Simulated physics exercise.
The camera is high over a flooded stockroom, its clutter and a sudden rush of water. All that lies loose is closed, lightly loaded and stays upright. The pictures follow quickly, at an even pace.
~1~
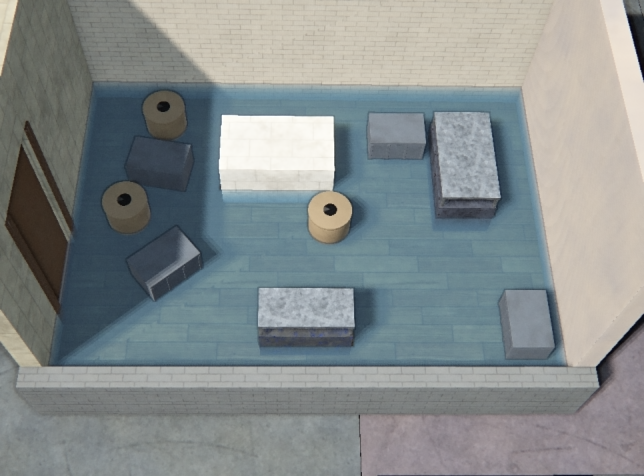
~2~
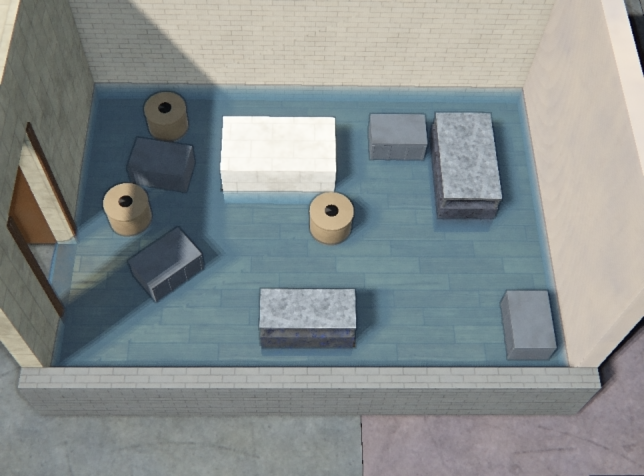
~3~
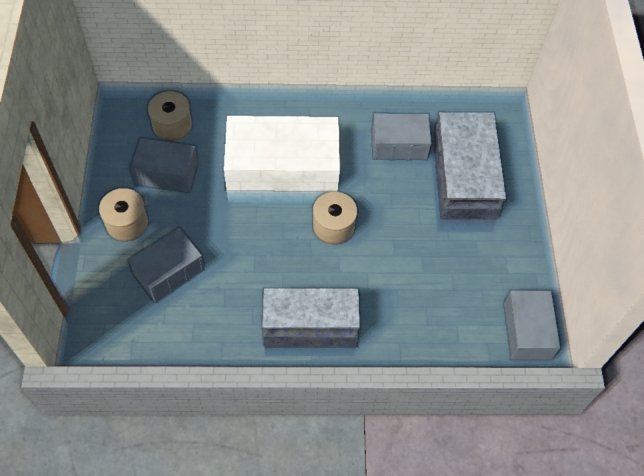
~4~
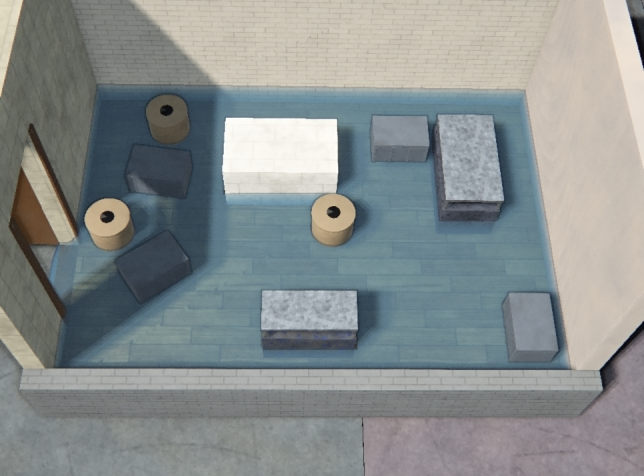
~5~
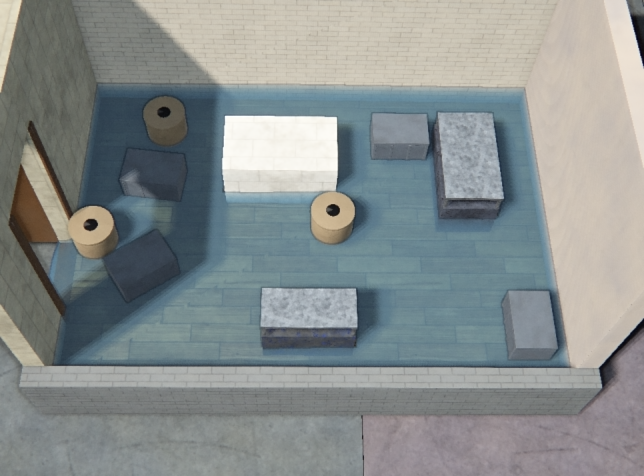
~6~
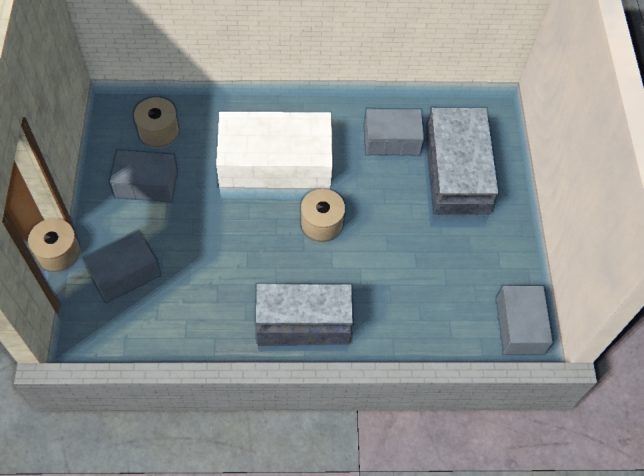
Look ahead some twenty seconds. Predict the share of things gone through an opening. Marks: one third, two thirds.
Share: At least two thirds.
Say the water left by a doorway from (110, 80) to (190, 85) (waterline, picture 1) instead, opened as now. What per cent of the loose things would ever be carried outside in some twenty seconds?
Some 90 per cent.
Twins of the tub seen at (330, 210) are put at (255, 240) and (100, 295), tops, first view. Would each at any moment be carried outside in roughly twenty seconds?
In that order: Washed out, out.
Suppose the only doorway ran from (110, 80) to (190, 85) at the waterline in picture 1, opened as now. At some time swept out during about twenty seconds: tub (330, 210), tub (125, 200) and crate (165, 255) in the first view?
As listed: Gone, washed out, through.
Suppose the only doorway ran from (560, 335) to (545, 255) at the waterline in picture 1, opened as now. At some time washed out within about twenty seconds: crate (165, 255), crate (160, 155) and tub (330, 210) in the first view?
In that order: Still in, kept in, carried outside.
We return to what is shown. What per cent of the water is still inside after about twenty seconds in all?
Roughly 50 per cent.
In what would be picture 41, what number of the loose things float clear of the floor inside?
That makes 2.
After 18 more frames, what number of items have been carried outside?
3 of them.
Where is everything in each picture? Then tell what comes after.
A tub at (124, 200), afloat; a crate at (164, 256), afloat; 0 of 7 have shifted, in the first frame.
A tub at (126, 202) floats; a crate at (165, 257) floats; 0 of 7 have shifted, in the second frame.
A tub at (121, 207), afloat, close to its start; a crate at (165, 258) floats, close to its start; 1 of 7 have shifted, in the third frame.
A tub at (107, 217) floats, close to its start; a crate at (152, 260) floats, close to its start; 3 of 7 have shifted, in the fourth frame.
A tub at (91, 225) floats, a stride from its start; a crate at (139, 259) floats, close to its start; 4 of 7 have shifted, in the fifth frame.
A tub at (51, 238), afloat, a stride from its start; a crate at (120, 259), afloat, a stride from its start; 4 of 7 have shifted, in the sixth frame.
A moment on, 2 of 7 are out; 5 afloat.
Next, 3 of 7 are out; 4 afloat.
Later, 5 of 7 are out; 2 afloat.
In the end, 5 of 7 are out; 2 afloat.
